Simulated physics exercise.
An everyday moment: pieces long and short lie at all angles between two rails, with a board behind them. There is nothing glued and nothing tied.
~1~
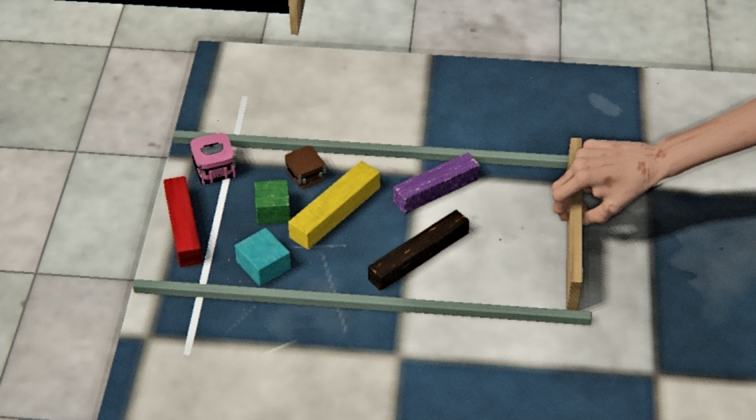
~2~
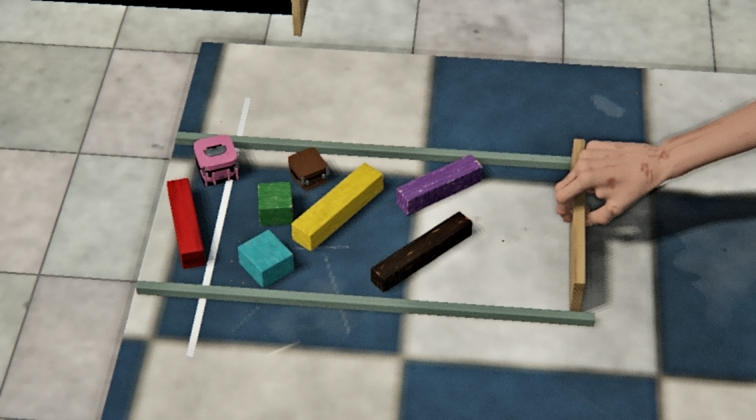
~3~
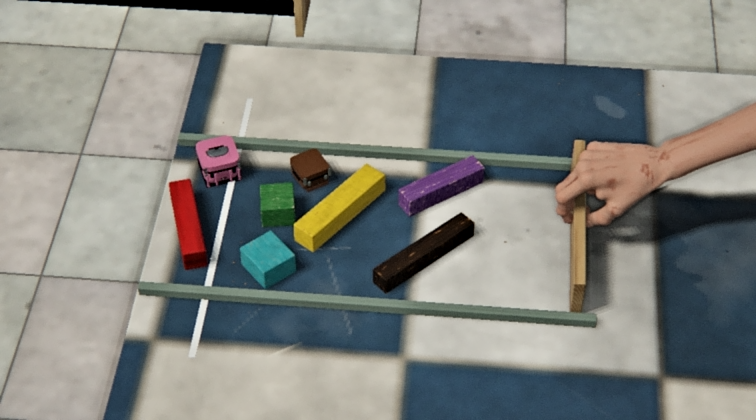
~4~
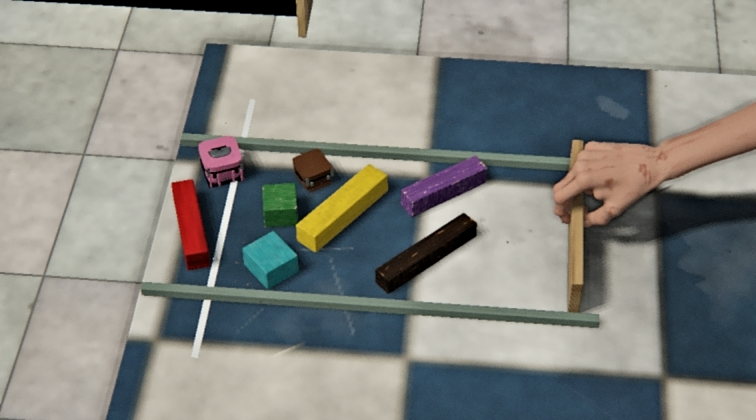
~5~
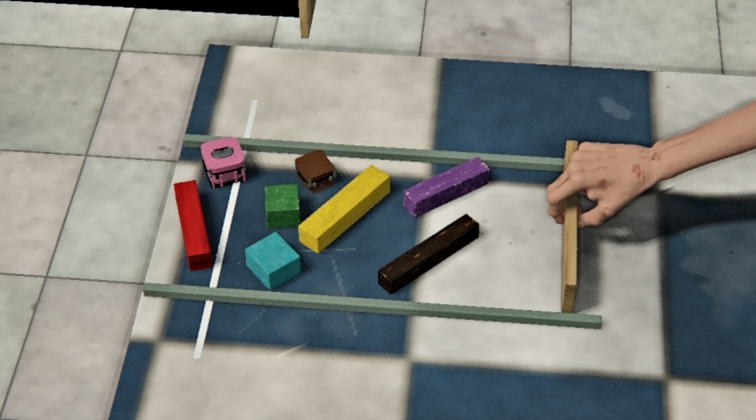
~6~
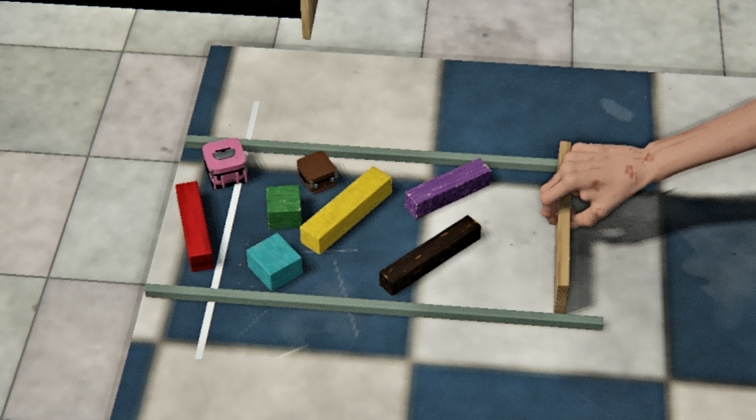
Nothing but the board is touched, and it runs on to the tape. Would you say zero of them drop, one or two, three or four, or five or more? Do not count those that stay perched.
Dropped: Three or four.
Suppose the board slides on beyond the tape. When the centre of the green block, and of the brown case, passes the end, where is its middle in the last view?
The middle would be close to (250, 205) and then close to (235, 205).
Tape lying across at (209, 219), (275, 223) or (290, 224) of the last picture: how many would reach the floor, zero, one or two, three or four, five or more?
Count per stopping tape, as listed: Five or over, none at all, no fall at all.
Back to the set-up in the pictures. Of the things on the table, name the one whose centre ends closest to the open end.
The brown case finishes closest.
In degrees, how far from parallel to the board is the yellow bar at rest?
Somewhere near 15 degrees, I'd say.
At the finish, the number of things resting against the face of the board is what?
Count recorded: 2.
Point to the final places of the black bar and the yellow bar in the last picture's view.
The black bar ends up near (213, 243), and the yellow bar near (180, 190).
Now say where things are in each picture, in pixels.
Red stick (182, 221); pink case (213, 159); green block (273, 202); board (574, 223); tape (218, 215), in the first picture.
Pink case (216, 160); purple bar (439, 185), in the second picture.
Green block (278, 205); black bar (424, 252), in the third picture.
Red stick (190, 224); yellow bar (343, 208), in the fourth picture.
Pink case (224, 162); turquoise block (273, 261), in the fifth picture.
Red stick (194, 226); pink case (225, 163); green block (284, 207); board (563, 226); tape (230, 220), in the sixth picture.
Early on, none off yet; red stick at rest near (194, 226); pink case at rest near (225, 163); green block at rest near (284, 207).
A while later, none off yet; red stick at rest near (194, 226); pink case at rest near (225, 163); green block travelled about its own width near (248, 198).
Finally, the number that fall off is three or four; lost, green block, pink case and red stick.
